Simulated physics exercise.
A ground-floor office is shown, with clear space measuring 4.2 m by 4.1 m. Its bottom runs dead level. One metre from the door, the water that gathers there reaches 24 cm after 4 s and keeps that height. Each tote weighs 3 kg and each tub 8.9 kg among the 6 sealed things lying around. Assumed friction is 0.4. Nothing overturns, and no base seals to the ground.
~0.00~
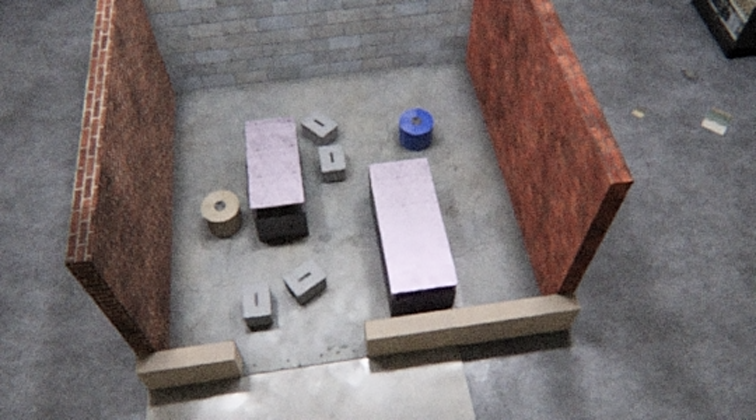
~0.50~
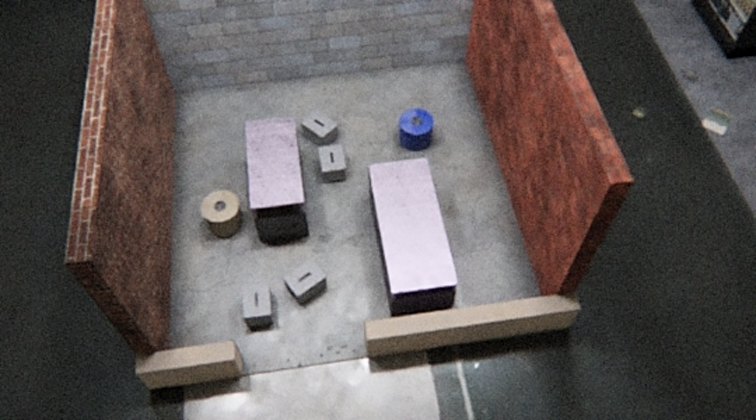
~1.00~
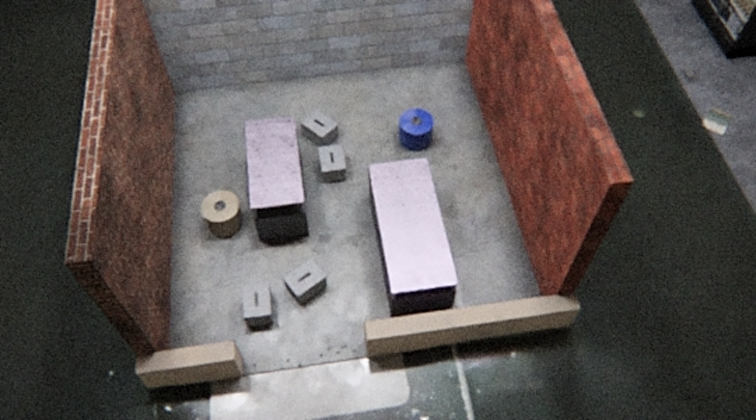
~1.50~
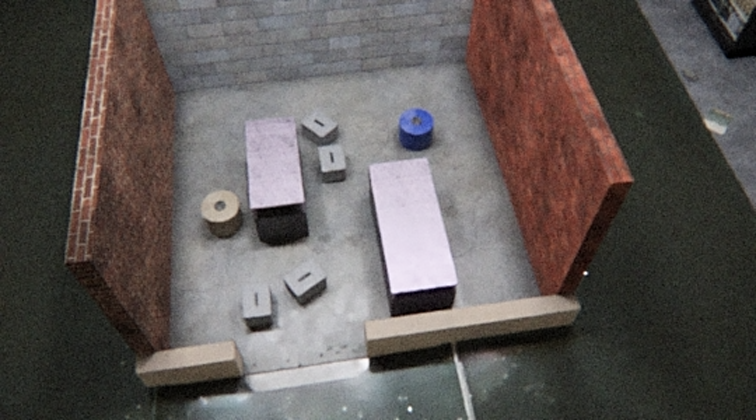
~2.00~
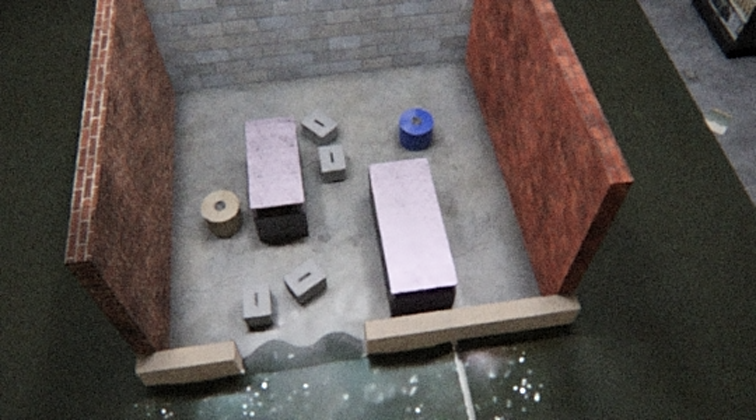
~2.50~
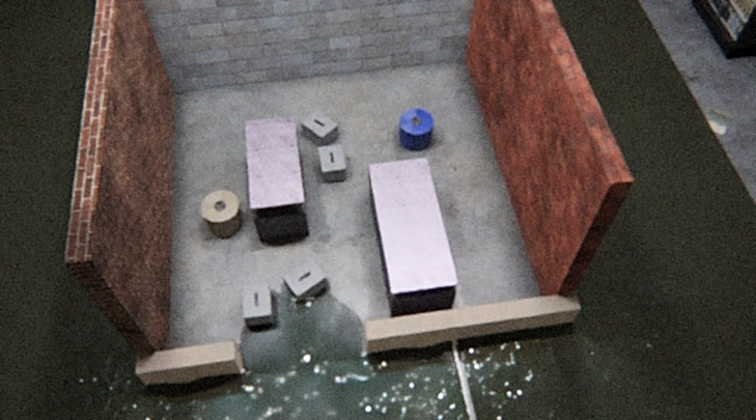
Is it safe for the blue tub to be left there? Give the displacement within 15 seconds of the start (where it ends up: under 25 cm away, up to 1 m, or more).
The move is medium.
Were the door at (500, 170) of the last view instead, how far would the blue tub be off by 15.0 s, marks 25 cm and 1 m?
Then the blue tub is swept a long way.
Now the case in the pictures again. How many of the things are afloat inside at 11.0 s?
That would be 6 of them.
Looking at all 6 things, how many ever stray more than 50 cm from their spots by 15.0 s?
The total is 6.
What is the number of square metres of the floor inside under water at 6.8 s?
I'd put it close to 12.0 m2.
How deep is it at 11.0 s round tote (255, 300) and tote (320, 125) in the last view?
About 13 and 17 cm.
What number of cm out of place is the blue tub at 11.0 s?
Roughly 20 cm by then.
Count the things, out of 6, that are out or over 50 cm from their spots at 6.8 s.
5.
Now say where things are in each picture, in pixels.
The blue tub at (416, 121) rests on the ground; water covers 0.0 m2; 0 of 6 have shifted, in the first frame.
The blue tub at (416, 121), on the bottom; water covers 0.0 m2; 0 of 6 have shifted, in the second frame.
The blue tub at (416, 121) rests on the ground; water covers 0.0 m2; 0 of 6 have shifted, in the third frame.
The blue tub at (416, 121) rests on the ground; water covers 0.0 m2; 0 of 6 have shifted, in the fourth frame.
The blue tub at (416, 121) rests on the ground; 0.1 m2 under water; 0 of 6 have shifted, in the fifth frame.
The blue tub at (416, 121), on the bottom; water covers 0.7 m2; 0 of 6 have shifted, in the sixth frame.
After 3.5 s the blue tub is near (416, 121), 0.0 m from its start, aground; 0 afloat.
After 6.8 s the blue tub is near (416, 121), 0.0 m from its start, aground; 5 afloat.
After 11.0 s the blue tub is near (426, 131), 0.2 m from its start, afloat; 6 afloat.
After 15.0 s the blue tub is near (399, 161), 0.7 m from its start, afloat; 6 afloat.
